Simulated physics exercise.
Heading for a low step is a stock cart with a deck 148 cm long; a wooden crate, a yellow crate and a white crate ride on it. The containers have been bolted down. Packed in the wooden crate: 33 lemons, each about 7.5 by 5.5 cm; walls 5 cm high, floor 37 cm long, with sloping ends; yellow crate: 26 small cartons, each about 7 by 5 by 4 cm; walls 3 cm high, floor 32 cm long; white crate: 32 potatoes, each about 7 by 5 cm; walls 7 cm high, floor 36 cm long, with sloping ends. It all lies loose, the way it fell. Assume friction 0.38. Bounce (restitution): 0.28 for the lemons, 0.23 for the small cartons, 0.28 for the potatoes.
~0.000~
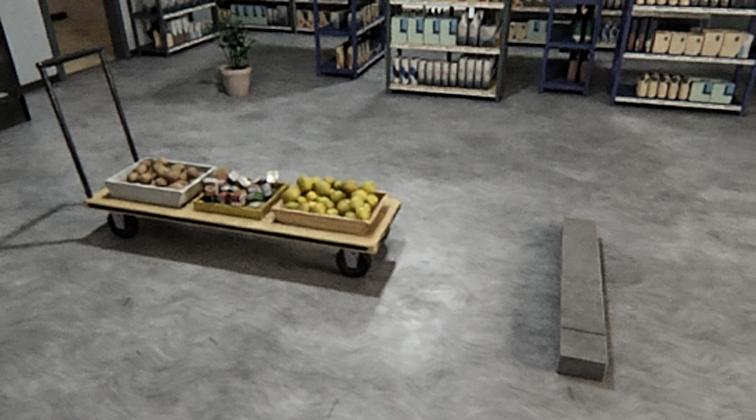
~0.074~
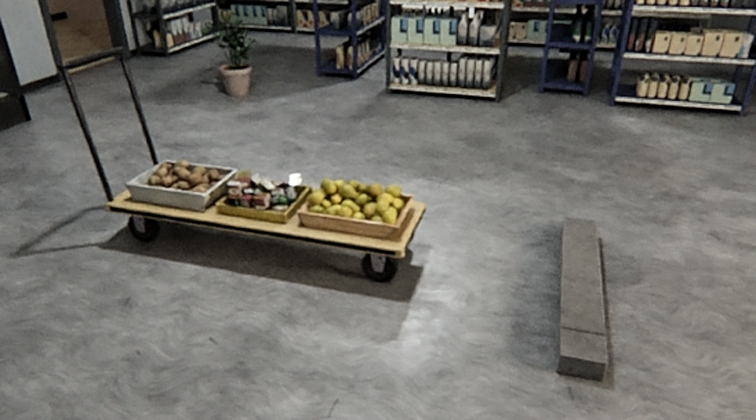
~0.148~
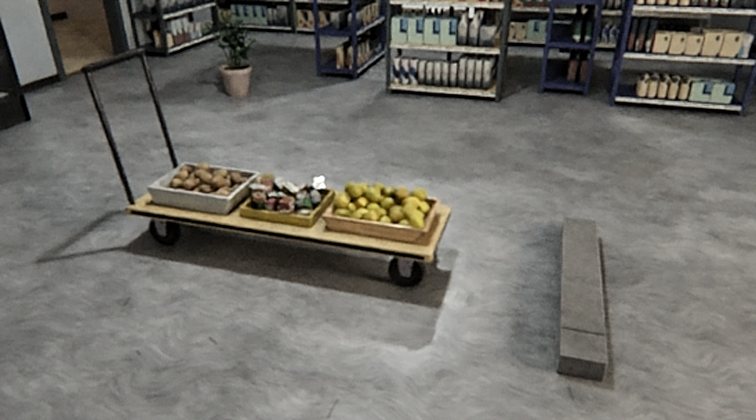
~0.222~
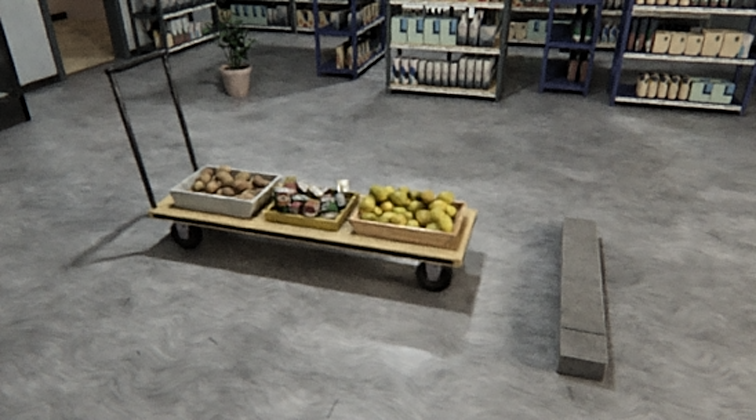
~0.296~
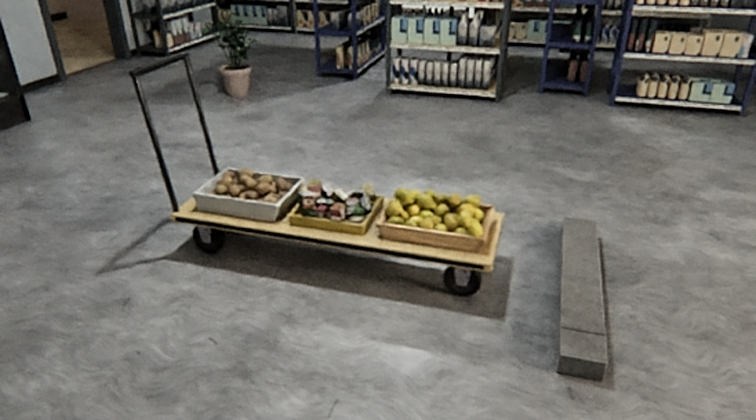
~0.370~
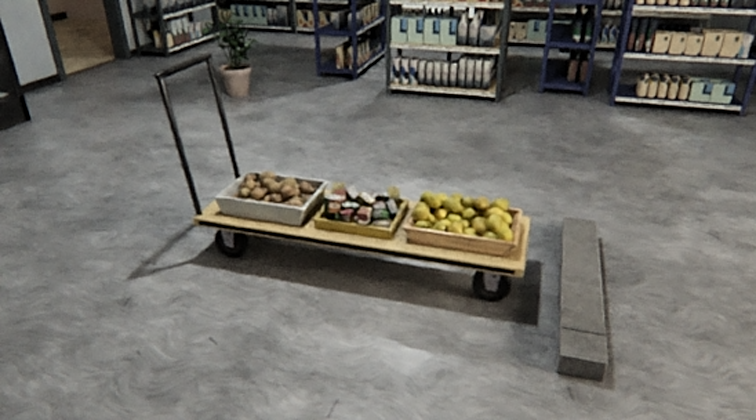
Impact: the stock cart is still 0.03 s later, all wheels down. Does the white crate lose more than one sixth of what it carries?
No. My money is on the escaped share keeping south of a sixth.
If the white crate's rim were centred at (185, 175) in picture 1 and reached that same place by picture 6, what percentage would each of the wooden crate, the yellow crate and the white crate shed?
Wooden crate 20, yellow crate 20, white crate 0 per cent.
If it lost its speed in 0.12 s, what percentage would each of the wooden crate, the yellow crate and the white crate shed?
With that change, wooden crate 20 per cent, yellow crate 20 per cent, white crate 0 per cent.
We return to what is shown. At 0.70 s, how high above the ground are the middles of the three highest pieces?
Their middles sit some 36 cm up.
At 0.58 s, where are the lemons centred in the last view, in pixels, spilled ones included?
Near (526, 225) in pixels.
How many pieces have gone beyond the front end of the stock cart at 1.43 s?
Roughly 6 pieces.
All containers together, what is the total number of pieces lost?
Roughly 16 pieces.
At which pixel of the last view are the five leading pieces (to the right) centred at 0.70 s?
Close to (587, 230) in the last view.
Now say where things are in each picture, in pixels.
In the first frame (places track the rim corner closest to us here), white crate (180, 191); wooden crate (368, 222); 81 cm to go; all still inside.
In the second frame, white crate (203, 194); wooden crate (396, 226); 69 cm to go.
In the third frame, white crate (227, 198); wooden crate (424, 230); 57 cm to go.
In the fourth frame, white crate (251, 201); wooden crate (453, 234); 44 cm to go.
In the fifth frame, white crate (276, 205); wooden crate (483, 238); 32 cm to go.
In the sixth frame, white crate (301, 208); wooden crate (514, 243); 20 cm to go; all still inside.
After 0.48 s, contact.
After 0.58 s, the wooden crate is down by 2 of 33, the yellow crate is down by 3 of 26 and the white crate has all 32.
After 0.70 s, the wooden crate is down by 5 of 33, the yellow crate is down by 5 of 26 and the white crate is down by 1 of 32.
After 0.93 s, the wooden crate is down by 7 of 33, the yellow crate is down by 7 of 26 and the white crate is down by 1 of 32.
Outcome (at 1.43 s), the wooden crate is down by 7 of 33, the yellow crate is down by 7 of 26 and the white crate is down by 1 of 32. Asked share, 1 of 32, 3 per cent.
